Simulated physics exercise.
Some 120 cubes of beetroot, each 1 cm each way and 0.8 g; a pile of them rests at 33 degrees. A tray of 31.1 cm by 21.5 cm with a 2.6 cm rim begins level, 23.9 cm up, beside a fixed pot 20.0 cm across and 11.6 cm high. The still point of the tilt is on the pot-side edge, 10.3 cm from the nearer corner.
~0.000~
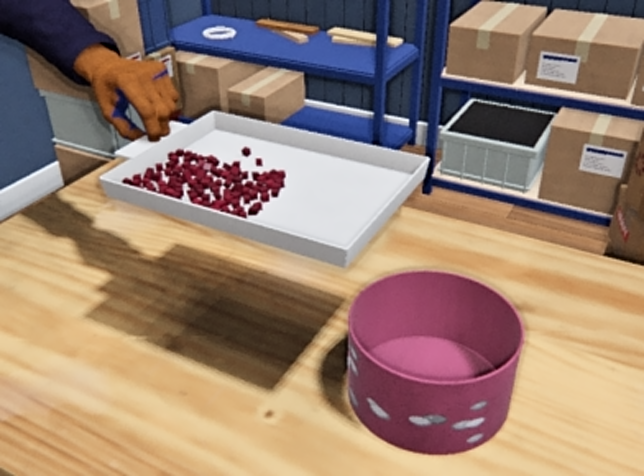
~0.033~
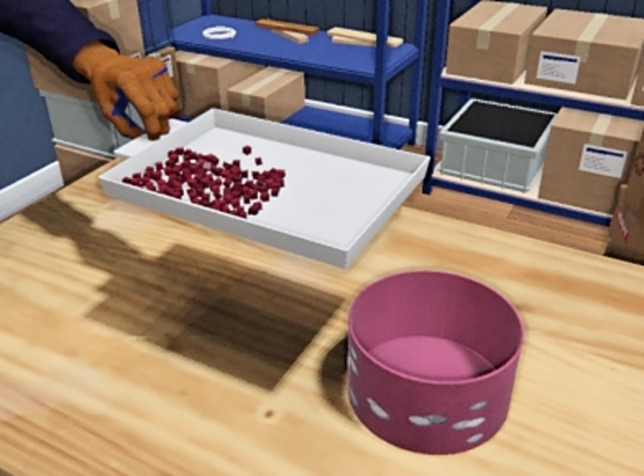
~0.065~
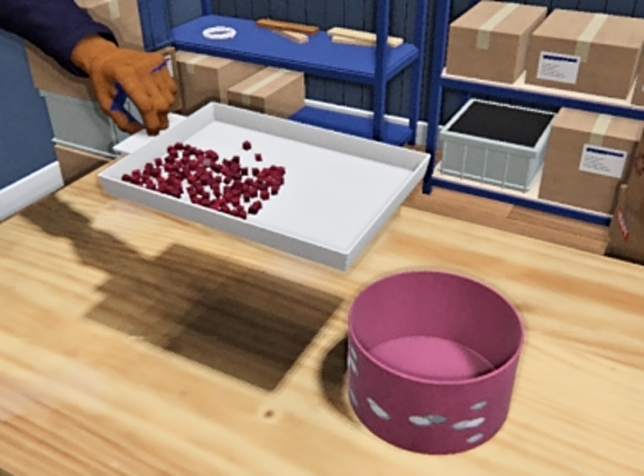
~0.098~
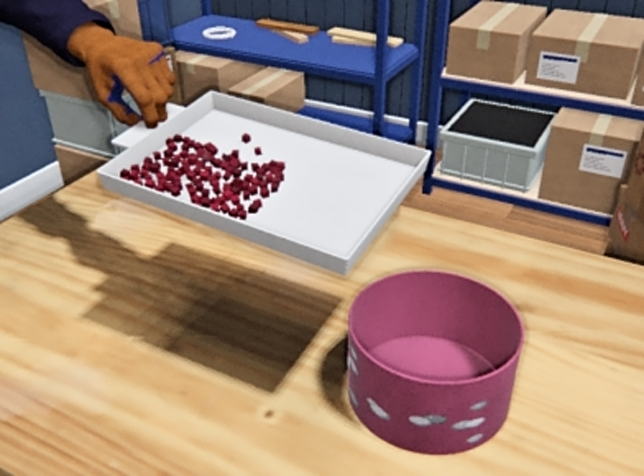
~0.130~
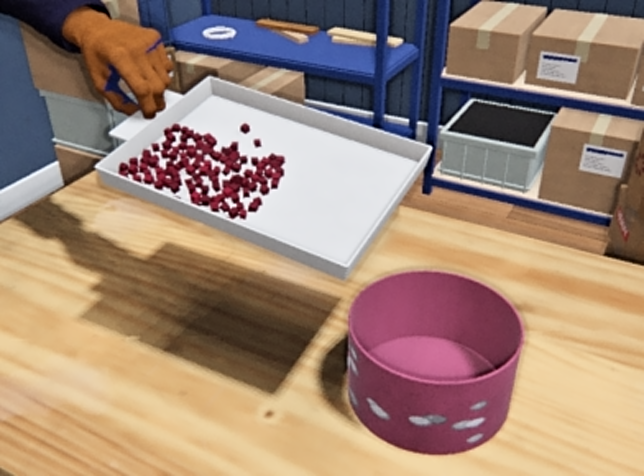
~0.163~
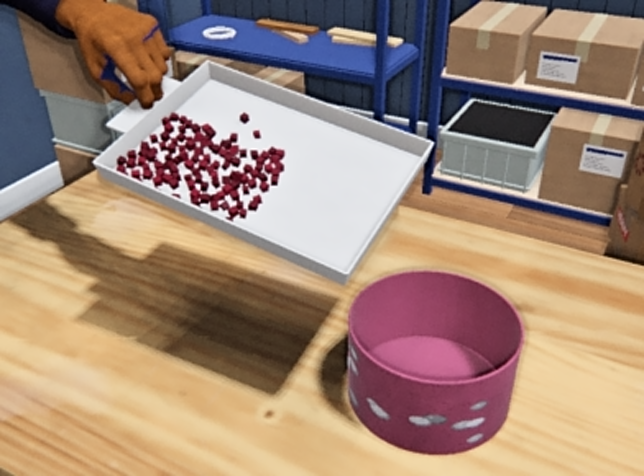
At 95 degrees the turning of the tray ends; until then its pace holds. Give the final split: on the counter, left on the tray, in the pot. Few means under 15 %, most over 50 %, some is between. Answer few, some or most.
Counter most, tray few, pot few.
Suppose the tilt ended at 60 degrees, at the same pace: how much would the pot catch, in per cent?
It would be near 0 per cent.
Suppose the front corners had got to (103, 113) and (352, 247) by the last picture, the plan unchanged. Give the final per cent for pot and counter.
Pot 85, counter 15.
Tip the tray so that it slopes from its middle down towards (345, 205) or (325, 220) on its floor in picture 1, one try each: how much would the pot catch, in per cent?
About 90 and 25 per cent.
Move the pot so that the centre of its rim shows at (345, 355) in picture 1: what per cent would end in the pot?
About 80 per cent.
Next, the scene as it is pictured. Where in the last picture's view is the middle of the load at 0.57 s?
Near (230, 225).
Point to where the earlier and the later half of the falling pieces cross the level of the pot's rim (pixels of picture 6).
At about (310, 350), then at (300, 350).
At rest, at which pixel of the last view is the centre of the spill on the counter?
Near (324, 461).
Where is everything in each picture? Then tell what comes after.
The first frame shows tray tilt 0 degrees, front corners at (104, 177) and (345, 246); middle of the pieces at (206, 184); pot at (435, 321).
The second frame shows tray tilt 1 degrees, front corners at (104, 176) and (345, 247); middle of the pieces at (205, 183).
The third frame shows tray tilt 3 degrees, front corners at (103, 174) and (345, 251); middle of the pieces at (205, 181).
The fourth frame shows tray tilt 6 degrees, front corners at (102, 170) and (345, 256), lowest corner right front; middle of the pieces at (205, 177).
The fifth frame shows tray tilt 11 degrees, front corners at (100, 166) and (345, 263), lowest corner right front; middle of the pieces at (204, 171).
The sixth frame shows tray tilt 17 degrees, front corners at (98, 161) and (345, 270), lowest corner right front; middle of the pieces at (203, 166); pot at (435, 321). Its pace works out near 160 degrees a second.
After 0.41 s, tilt 57 degrees; the tray holds 100 %, the pot 0 %.
After 0.57 s, tilt 82 degrees; the tray holds 100 %, the pot 0 %.
After 0.86 s, tilt 95 degrees; the tray holds 10 %, the pot 5 %.
In the end, at 2.1 s, counter 90 %, tray 5 %, pot 5 %.
